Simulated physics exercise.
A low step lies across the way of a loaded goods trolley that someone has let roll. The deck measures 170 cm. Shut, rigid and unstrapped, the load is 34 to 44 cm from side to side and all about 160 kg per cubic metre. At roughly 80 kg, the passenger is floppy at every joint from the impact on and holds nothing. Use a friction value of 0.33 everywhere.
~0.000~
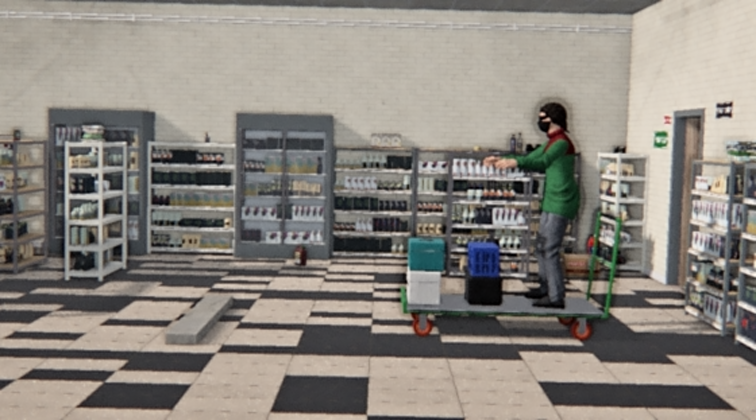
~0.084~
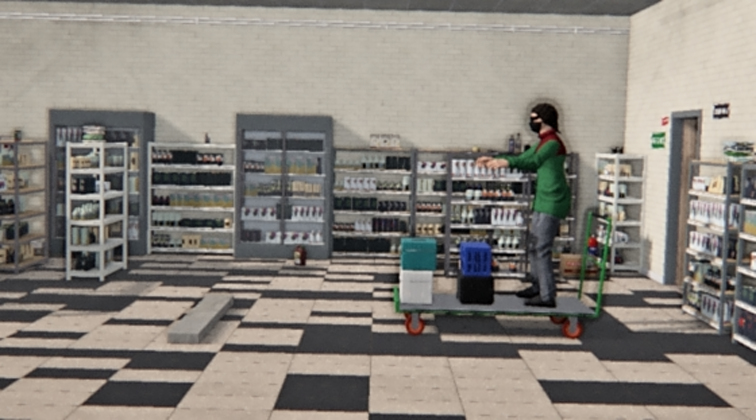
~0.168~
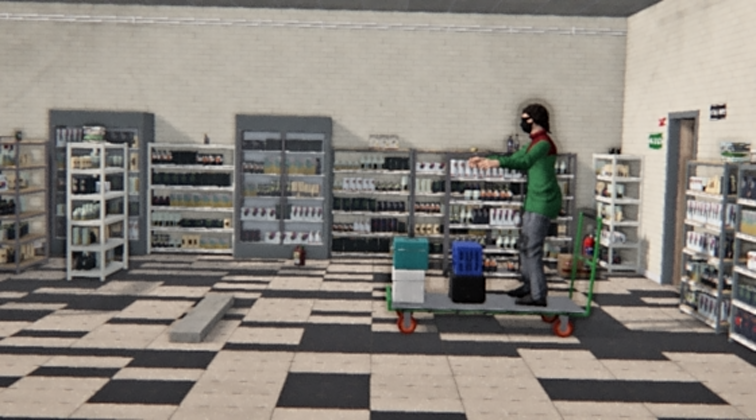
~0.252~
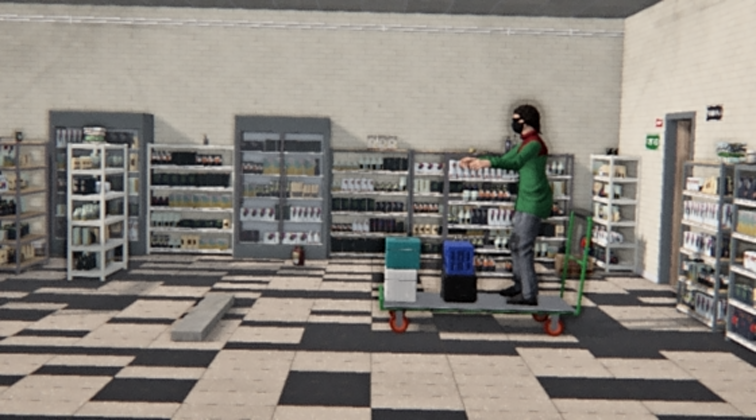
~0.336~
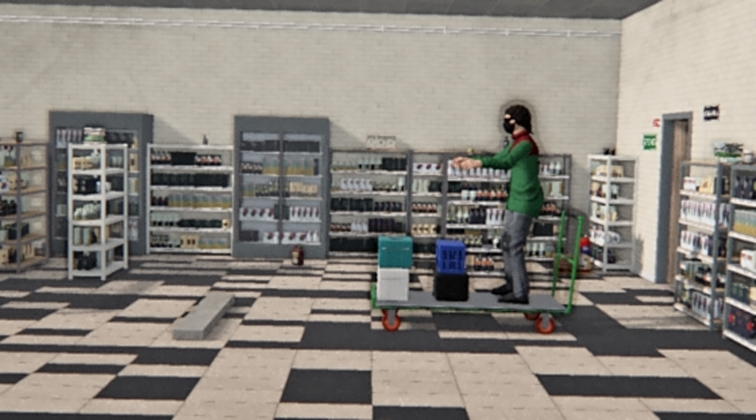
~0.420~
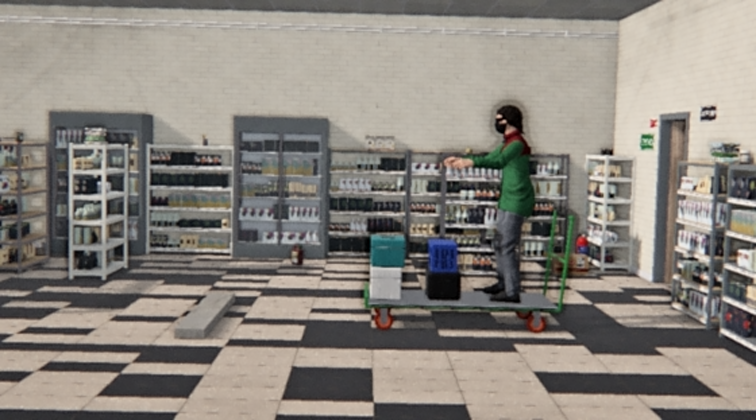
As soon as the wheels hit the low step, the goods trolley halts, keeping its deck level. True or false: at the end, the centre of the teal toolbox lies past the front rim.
False.
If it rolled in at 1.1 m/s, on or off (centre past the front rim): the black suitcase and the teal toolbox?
Black: Kept; teal: Lost.
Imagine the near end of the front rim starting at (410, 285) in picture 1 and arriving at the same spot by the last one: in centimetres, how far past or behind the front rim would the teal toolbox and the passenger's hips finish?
The teal item would stop 60 cm past the front rim, and the hips 110 cm behind it.
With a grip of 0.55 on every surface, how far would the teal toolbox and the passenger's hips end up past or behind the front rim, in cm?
Result: Teal item 10 short of the rim; hips 140 short of it too.
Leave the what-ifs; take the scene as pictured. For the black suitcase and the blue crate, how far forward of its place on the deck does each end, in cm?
The black one ends 25 cm forward and the blue one 30 cm forward.
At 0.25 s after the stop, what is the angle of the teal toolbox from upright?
Tilt: Around 0°.
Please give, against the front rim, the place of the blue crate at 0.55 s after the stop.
Roughly 55 cm behind it.
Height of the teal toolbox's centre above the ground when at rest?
65 cm.
Impact comes at 2.20 s.
After 2.75 s the teal toolbox is 10 cm behind the rim, tilted 0°, near (224, 248) in the last picture's view.
After 3.20 s the teal toolbox is 9 cm behind the rim, tilted 0°, near (223, 248) in the last picture's view.
When all is still (5.8 s), nothing is past the rim; behind it, black suitcase, teal toolbox, blue crate, white toolbox and the passenger's hips.
